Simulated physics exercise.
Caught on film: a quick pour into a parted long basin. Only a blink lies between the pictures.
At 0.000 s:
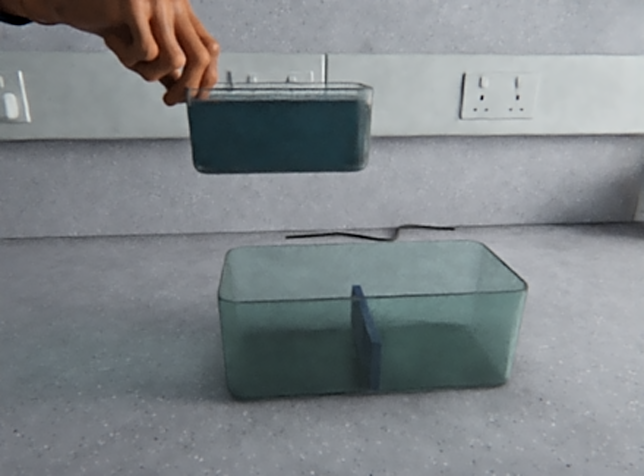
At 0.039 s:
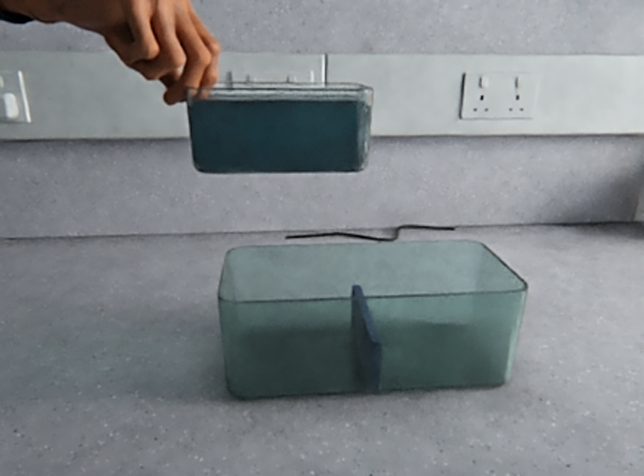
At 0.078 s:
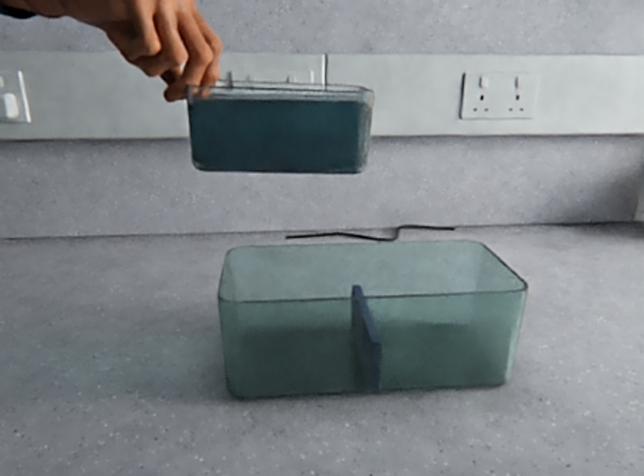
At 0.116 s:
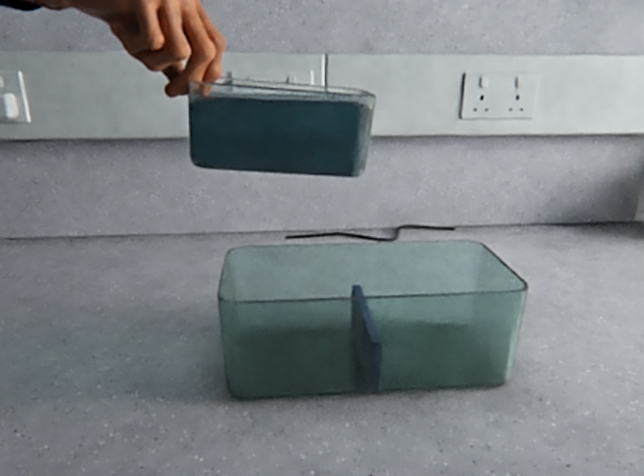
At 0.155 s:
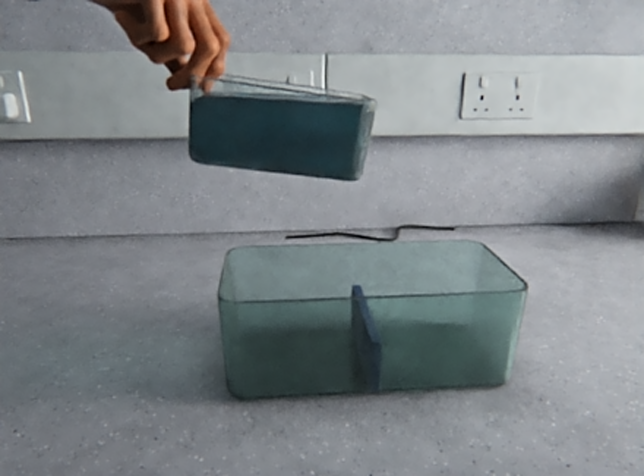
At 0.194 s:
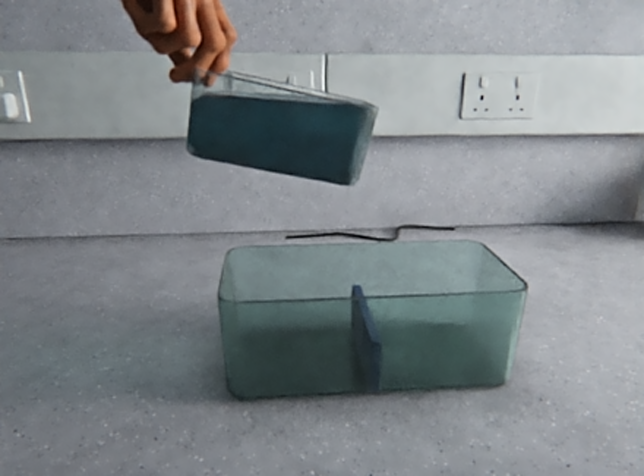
The clip opens with a hand holding a small clear container of dark blue-green liquid nearly level above a long, pale green see-through basin with a dark divider inside. The hand then gradually tilts the container slightly, lowering its right end, while the liquid stays inside and the basin remains still.
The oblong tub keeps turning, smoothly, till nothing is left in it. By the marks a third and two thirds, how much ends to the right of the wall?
It comes to above two thirds.
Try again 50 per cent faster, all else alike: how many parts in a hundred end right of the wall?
Some 70 per cent.
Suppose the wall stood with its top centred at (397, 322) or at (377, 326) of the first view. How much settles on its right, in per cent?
In turn 55 and 65 in a hundred.
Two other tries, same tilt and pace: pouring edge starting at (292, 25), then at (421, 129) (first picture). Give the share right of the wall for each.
The first gives 55 %, the second 85 %.
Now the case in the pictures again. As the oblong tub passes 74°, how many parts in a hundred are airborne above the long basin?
It comes to 45 per cent or so.
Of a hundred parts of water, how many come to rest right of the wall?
Roughly 80 in a hundred.
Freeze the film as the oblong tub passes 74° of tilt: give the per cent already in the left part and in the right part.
Left: 0 %. Right: 15 %.
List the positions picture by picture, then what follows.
The first frame shows tilt 0°; pouring edge (366, 88); surface from (194, 99) to (363, 98); the long basin's rim runs from (224, 274) to (503, 264); the wall's top is at (365, 311).
The second frame shows tilt 1°; pouring edge (366, 89); surface from (195, 98) to (363, 99).
The third frame shows tilt 2°; pouring edge (367, 91); surface from (195, 97) to (364, 100).
The fourth frame shows tilt 4°; pouring edge (368, 95); surface from (196, 96) to (364, 101).
The fifth frame shows tilt 8°; pouring edge (370, 100); surface from (198, 95) to (366, 103).
The sixth frame shows tilt 12°; pouring edge (371, 107); surface from (199, 95) to (368, 104).
A moment on, the oblong tub is tipped part way and 39 per cent is still to pour, 0 is left of the wall and 15 right of it.
Next, the oblong tub is tipped right over and 5 per cent is still to pour, 6 is left of the wall and 77 right of it.
Then the oblong tub is tipped right over and 0 per cent is still to pour, 15 is left of the wall and 78 right of it.
Later the oblong tub is tipped right over and 0 per cent is still to pour, 16 is left of the wall and 78 right of it.
At rest 16 per cent lies left of the wall, 78 right of it and 6 outside.
